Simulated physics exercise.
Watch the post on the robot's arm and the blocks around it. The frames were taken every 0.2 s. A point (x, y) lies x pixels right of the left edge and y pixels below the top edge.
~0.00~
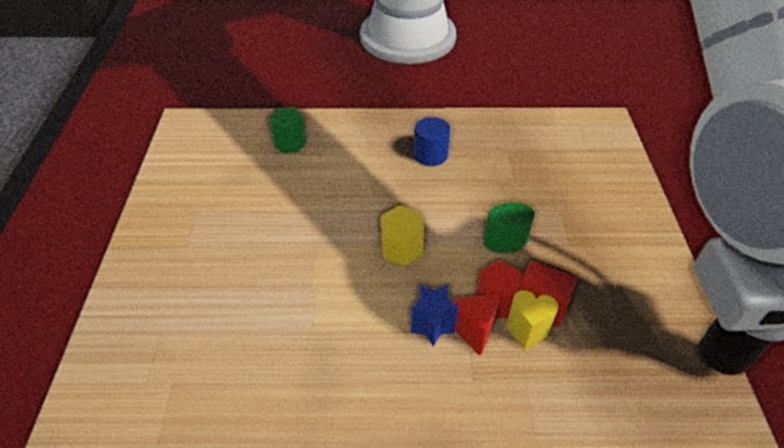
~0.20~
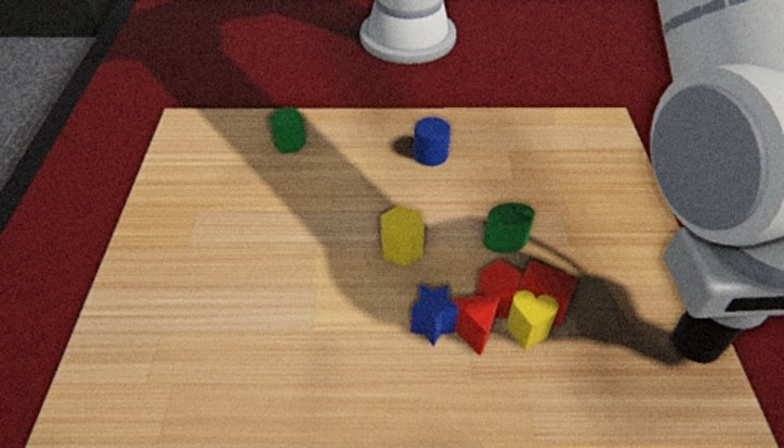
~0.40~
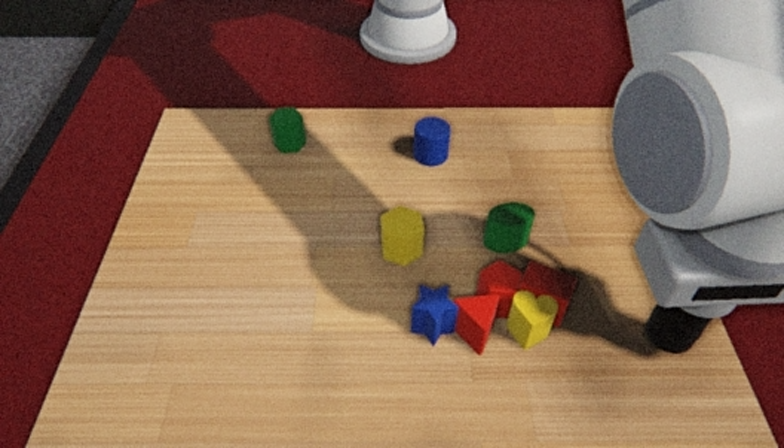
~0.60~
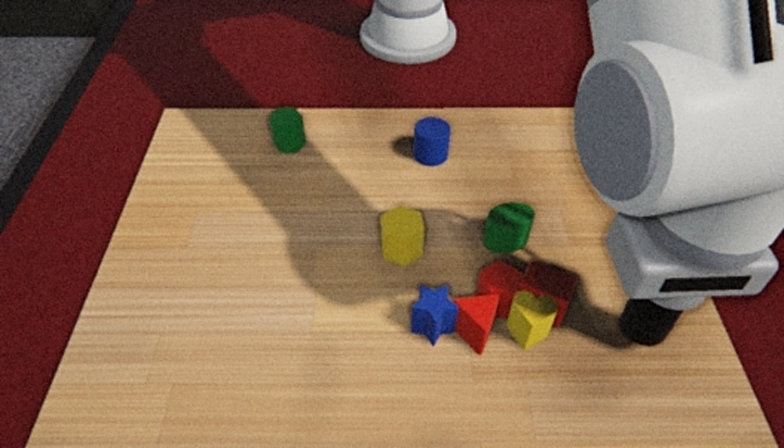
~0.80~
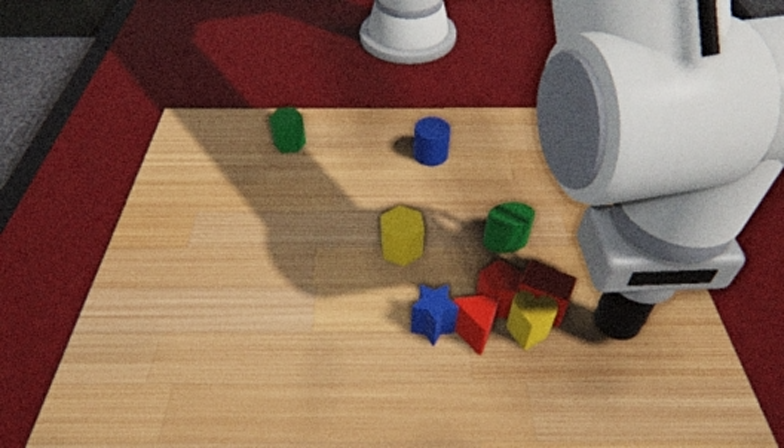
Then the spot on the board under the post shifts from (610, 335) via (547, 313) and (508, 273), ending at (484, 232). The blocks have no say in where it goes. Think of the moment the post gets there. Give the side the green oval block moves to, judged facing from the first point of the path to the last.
Sideways shift: Right.
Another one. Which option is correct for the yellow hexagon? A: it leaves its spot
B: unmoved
Option B.
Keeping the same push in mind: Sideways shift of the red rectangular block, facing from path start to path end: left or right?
It heads left.
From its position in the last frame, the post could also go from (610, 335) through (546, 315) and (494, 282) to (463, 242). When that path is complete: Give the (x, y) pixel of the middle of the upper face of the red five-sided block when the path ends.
Somewhere near (454, 260).
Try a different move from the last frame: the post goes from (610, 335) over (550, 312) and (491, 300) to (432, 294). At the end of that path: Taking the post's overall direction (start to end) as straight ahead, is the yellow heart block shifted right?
I expect not.
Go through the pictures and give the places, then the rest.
The first picture shows lower end of the post (723, 355), tops of blocks, yellow hexagon (402, 221), red five-sided block (502, 277), green oval block (512, 213), yellow heart block (535, 306), red rectangular block (549, 280).
The second picture shows post (695, 344), blocks as before.
The third picture shows post (669, 335), blocks as before.
The fourth picture shows post (642, 328), blocks as before.
The fifth picture shows post (616, 322), yellow hexagon (402, 221), red five-sided block (502, 277), green oval block (512, 213), yellow heart block (535, 306), red rectangular block (549, 280).
What follows on the original path. One third of the way, post (551, 300); red five-sided block (466, 266), turned 25° anticlockwise; yellow heart block (520, 306), turned 25° anticlockwise; red rectangular block (512, 265).
Two thirds of the way, post (511, 260); red five-sided block (454, 264), turned 50° anticlockwise; yellow heart block (515, 305), turned 55° anticlockwise; red rectangular block (470, 233), turned 15° anticlockwise.
At the end, post (487, 218); yellow hexagon not moved; red five-sided block (454, 264), turned 50° anticlockwise; green oval block (510, 185), turned 70° clockwise; yellow heart block (515, 305), turned 55° anticlockwise; red rectangular block (455, 223), turned 45° anticlockwise.
